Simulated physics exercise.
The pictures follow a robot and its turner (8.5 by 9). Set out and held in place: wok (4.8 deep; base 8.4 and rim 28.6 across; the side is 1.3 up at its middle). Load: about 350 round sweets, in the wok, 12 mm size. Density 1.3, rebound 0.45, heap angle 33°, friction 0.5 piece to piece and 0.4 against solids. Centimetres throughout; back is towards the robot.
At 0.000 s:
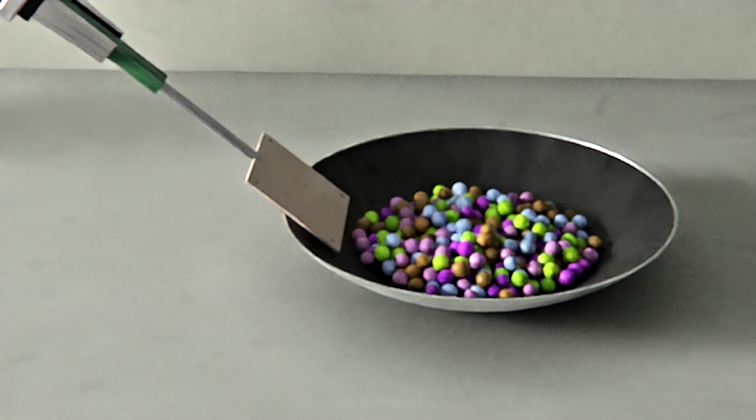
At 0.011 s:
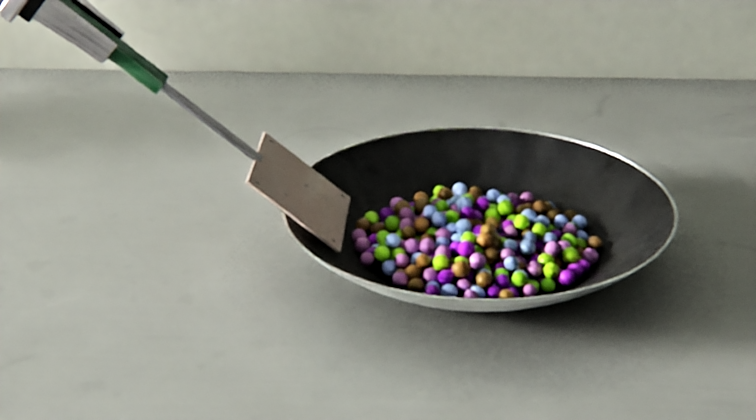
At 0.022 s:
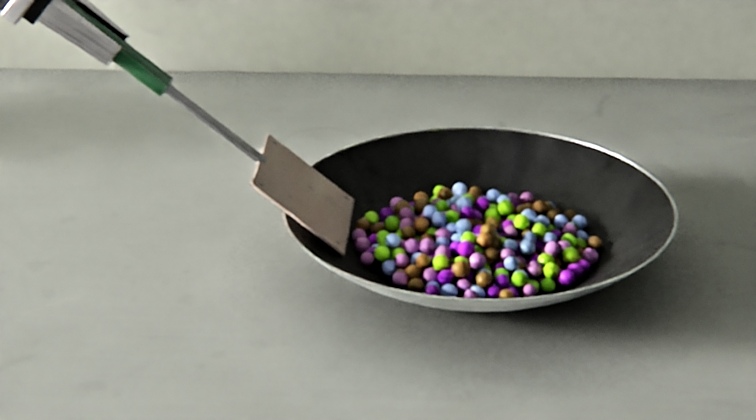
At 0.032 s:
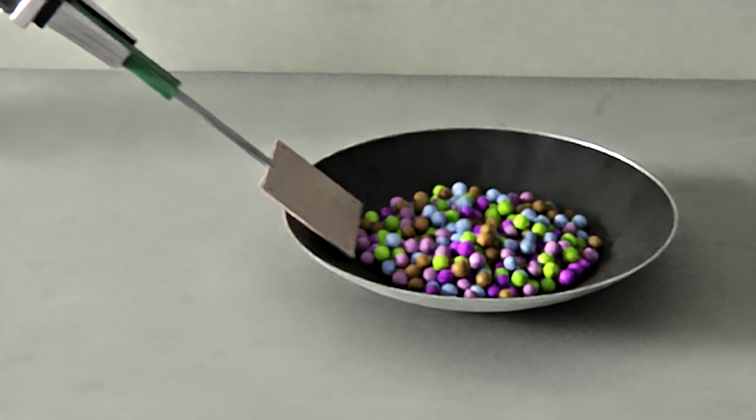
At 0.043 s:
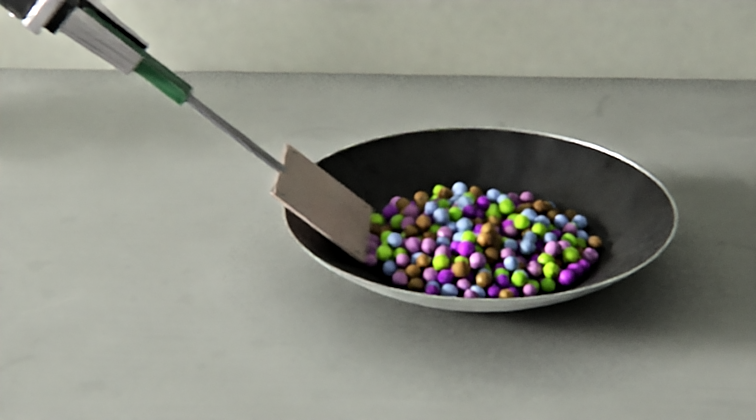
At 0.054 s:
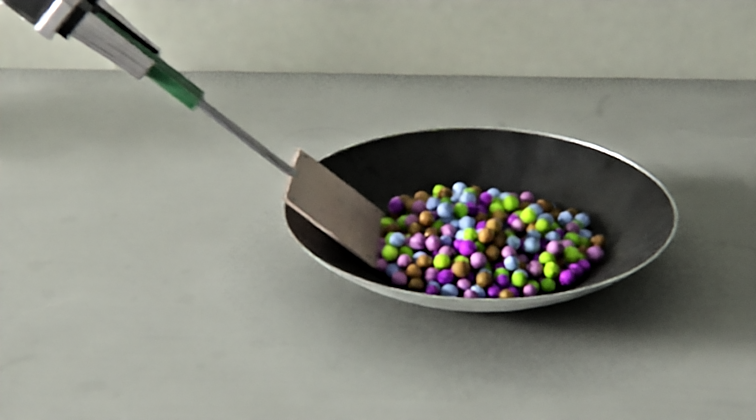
At the start, a robot arm holds a flat turner at the left rim of a dark wok containing many small, colourful round sweets. The turner barely moves at first, then slides a short way down and right into the wok, nudging the nearest sweets slightly rightward while the rest hardly shift.
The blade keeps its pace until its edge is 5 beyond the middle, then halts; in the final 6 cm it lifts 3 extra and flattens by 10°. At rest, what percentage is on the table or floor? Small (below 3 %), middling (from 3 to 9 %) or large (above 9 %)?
Share on the table or floor: Small (below 3 %).
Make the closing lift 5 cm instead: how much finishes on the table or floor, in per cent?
About 5 per cent.
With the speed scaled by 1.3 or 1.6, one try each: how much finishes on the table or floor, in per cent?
About 5 and 15 per cent.
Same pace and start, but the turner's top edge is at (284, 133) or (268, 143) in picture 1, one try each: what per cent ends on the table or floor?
About 0 and 0 per cent.
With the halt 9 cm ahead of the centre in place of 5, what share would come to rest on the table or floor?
Then about 30 per cent.
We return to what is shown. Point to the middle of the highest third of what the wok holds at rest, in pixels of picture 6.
Near (603, 218).
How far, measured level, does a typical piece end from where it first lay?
Roughly 6 cm.
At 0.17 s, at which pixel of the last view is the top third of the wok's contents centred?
At about (566, 223).
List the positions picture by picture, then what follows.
The first picture shows turner top edge at (255, 156), sloping 40°; upper third of the load around (475, 227), from x 360 to 595, top at y 190; 353 in the wok.
The second picture shows turner top edge at (255, 156), sloping 40°; upper third of the load around (475, 227), from x 360 to 595, top at y 190.
The third picture shows turner top edge at (260, 158), sloping 40°; upper third of the load around (475, 227), from x 360 to 595, top at y 190.
The fourth picture shows turner top edge at (268, 163), sloping 40°; upper third of the load around (475, 227), from x 360 to 595, top at y 190.
The fifth picture shows turner top edge at (279, 168), sloping 40°; upper third of the load around (472, 230), from x 370 to 595, top at y 190.
The sixth picture shows turner top edge at (291, 172), sloping 40°; upper third of the load around (472, 227), from x 385 to 600, top at y 190; 353 in the wok.
After 0.11 s, sloping 40°, highest piece 6 above the table; 353 in the wok.
After 0.17 s, sloping 36°, highest piece 6 above the table; 353 in the wok.
After 0.39 s, sloping 30°, highest piece 6 above the table; 348 in the wok, 3 on the table or floor, 2 on the blade or in flight.
After 1.44 s, sloping 30°, highest piece 5 above the table; 348 in the wok, 5 on the table or floor.
At rest, 348 in the wok, 5 on the table or floor. That is 1 % on the table or floor.
